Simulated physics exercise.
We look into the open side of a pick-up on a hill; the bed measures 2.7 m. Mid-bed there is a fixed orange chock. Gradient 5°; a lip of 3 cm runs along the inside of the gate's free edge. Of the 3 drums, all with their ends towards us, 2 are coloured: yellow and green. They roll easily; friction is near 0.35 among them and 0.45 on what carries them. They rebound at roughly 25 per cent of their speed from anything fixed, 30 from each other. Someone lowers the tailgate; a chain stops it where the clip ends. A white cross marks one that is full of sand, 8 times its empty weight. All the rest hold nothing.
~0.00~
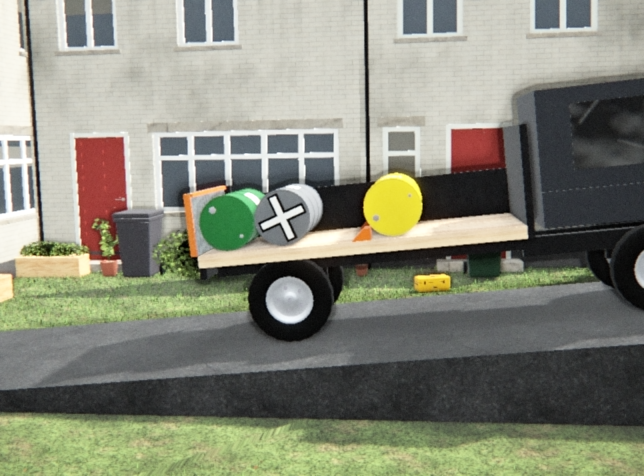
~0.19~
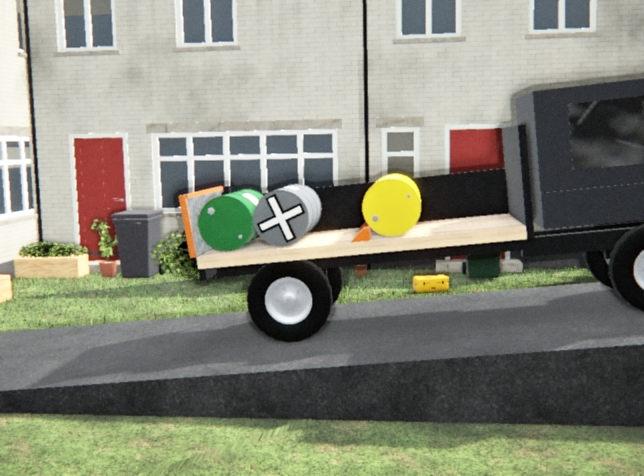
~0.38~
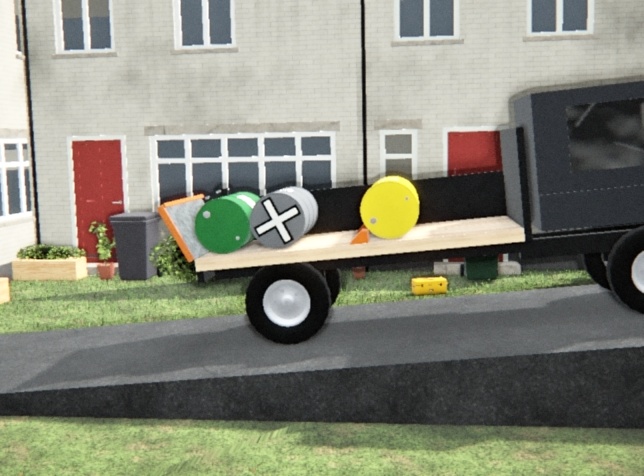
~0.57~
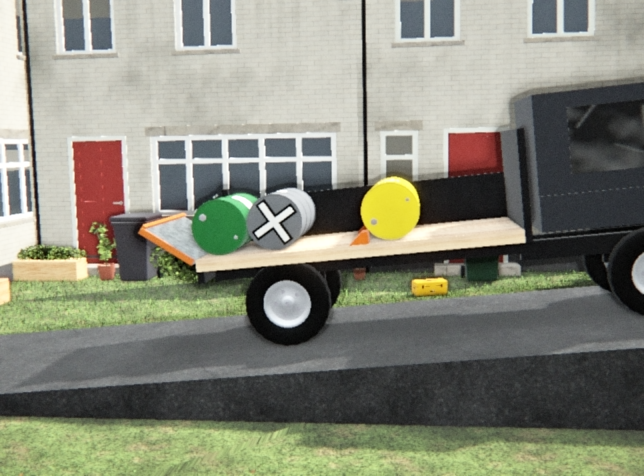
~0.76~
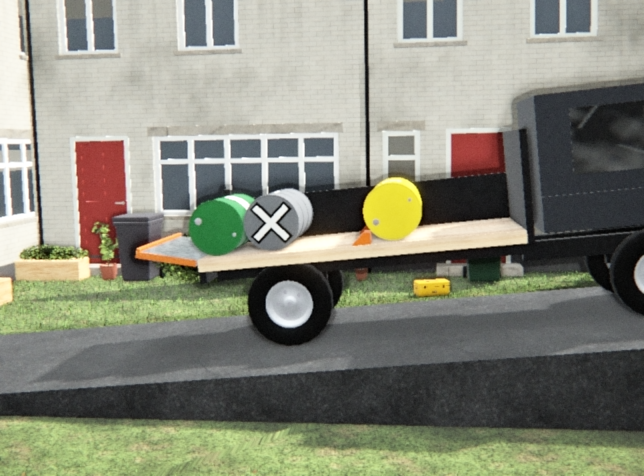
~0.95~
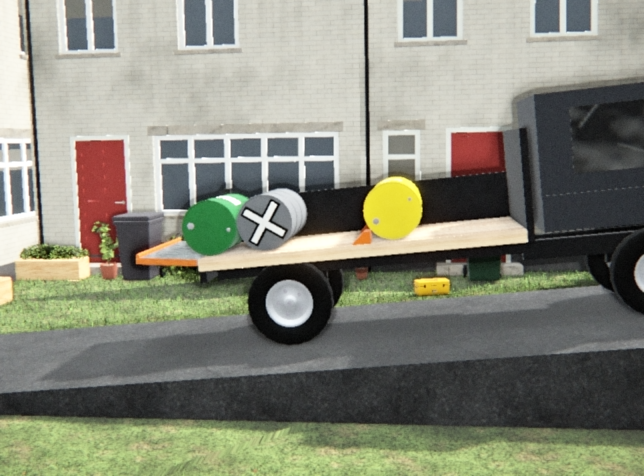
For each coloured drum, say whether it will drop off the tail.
Yellow is held. Green rolls out.
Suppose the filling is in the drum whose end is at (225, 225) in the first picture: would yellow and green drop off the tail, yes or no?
In that case yellow no, green no.
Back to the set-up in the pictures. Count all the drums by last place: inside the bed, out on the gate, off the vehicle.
2, 0 and 1.
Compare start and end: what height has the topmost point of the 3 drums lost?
Some 0 cm lower.
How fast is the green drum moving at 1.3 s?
Near 0.5 m/s.
Then, 1.3 s in, yellow is on the bed, 165 cm short of the hinge; green is on the gate, 5 cm past the hinge, rolling left; 0 gone off the back.
Then, 1.6 s in, green is on the gate, 20 cm past the hinge, rolling left; still the same for yellow; 0 gone off the back.
Then, 1.9 s in, green is on the gate, 40 cm past the hinge, rolling left; still the same for yellow; 0 gone off the back.
Then, 2.3 s in, green is dropping off the gate; still the same for yellow; 1 gone off the back.
In the end (9.0 s), yellow is on the bed, 165 cm short of the hinge; green is out on the ground; 1 gone off the back.
